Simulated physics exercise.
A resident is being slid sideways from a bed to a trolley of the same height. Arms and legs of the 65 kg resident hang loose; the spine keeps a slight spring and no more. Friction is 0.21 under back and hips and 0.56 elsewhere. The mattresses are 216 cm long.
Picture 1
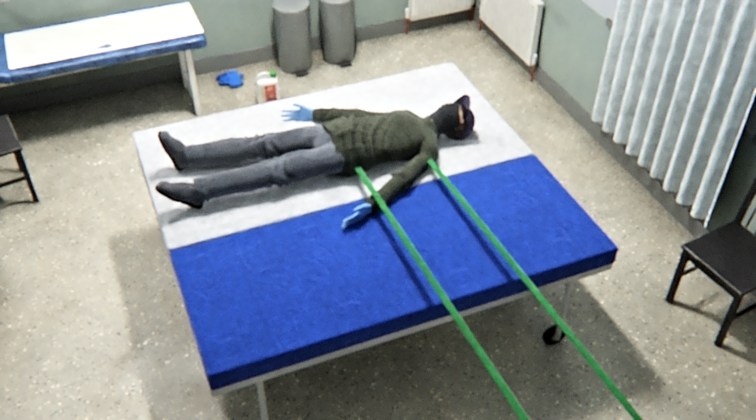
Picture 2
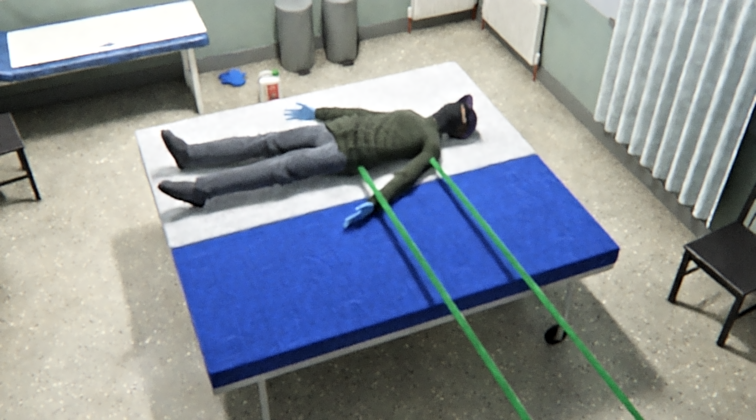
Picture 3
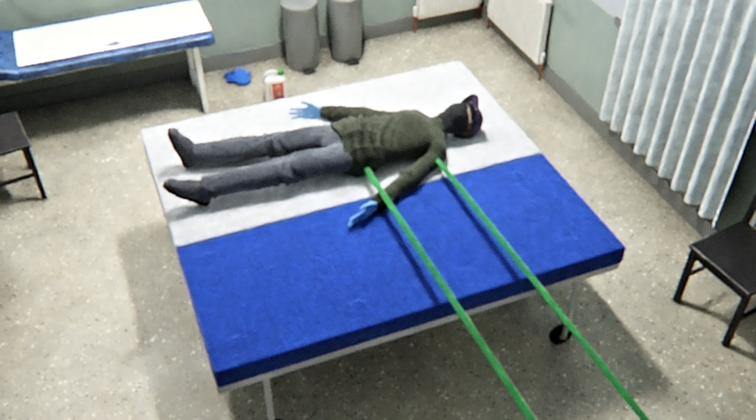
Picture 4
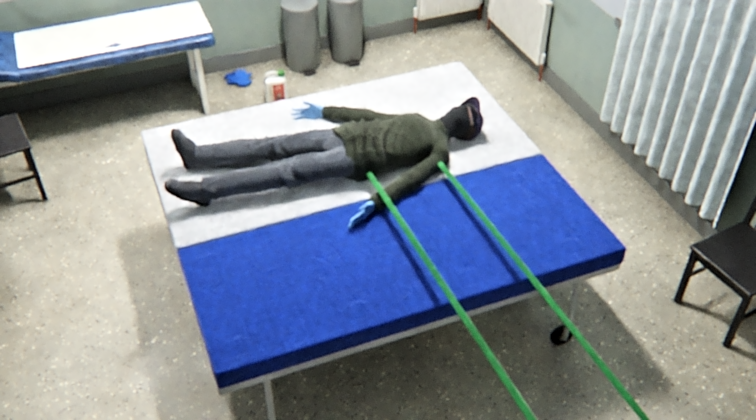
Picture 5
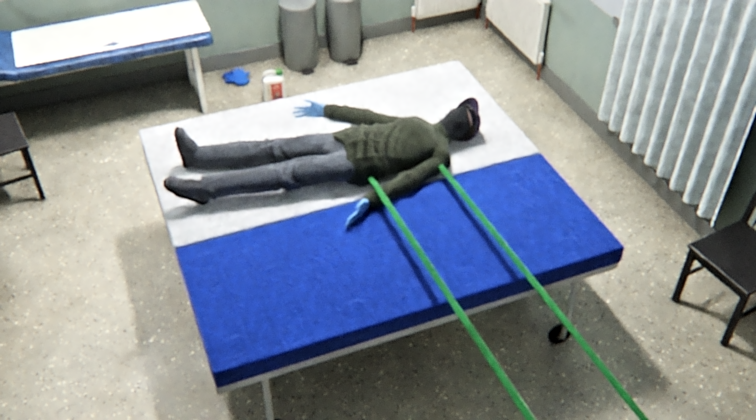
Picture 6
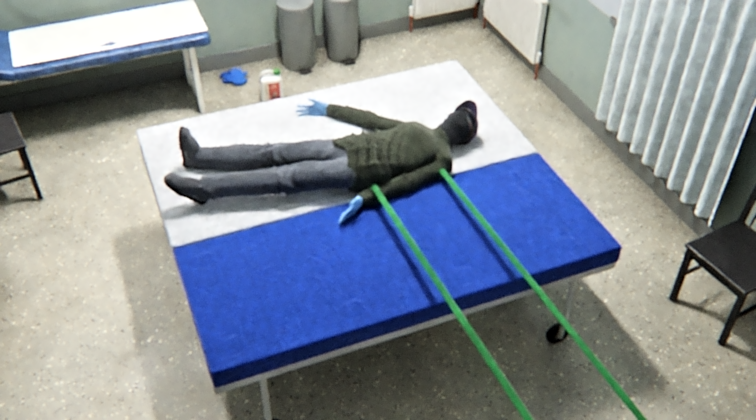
A figure in a dark green top, grey trousers and blue gloves lies on the white half of a white-and-blue padded surface, barely moving at first. Two green straps then draw the torso slightly toward the blue half, and the near arm shifts in closer alongside the body.
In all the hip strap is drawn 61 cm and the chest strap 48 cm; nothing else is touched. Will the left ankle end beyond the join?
The left ankle ends beyond the join.
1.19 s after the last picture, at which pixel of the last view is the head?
Around (476, 157).
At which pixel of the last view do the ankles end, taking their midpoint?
Around (230, 201).
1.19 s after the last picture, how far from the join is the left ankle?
Some 8 cm past it.
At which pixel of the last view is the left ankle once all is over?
Around (225, 235).
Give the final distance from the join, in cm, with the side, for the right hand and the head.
Right hand 68 short, head 0 past.
Then, 0.19 s after the last picture the left ankle is 26 cm short of the join, near (210, 188) in the last picture's view; the right knee 37 cm short of the join.
Then, 0.69 s after the last picture the left ankle is 2 cm short of the join, near (221, 218) in the last picture's view; the right knee 19 cm short of the join.
Then, 1.19 s after the last picture the left ankle is 9 cm past the join, near (225, 235) in the last picture's view; the right knee 13 cm short of the join.
At rest, left hand crosses the join; right hand stops short of the join; left ankle crosses the join; right ankle stops short of the join; right knee stops short of the join.
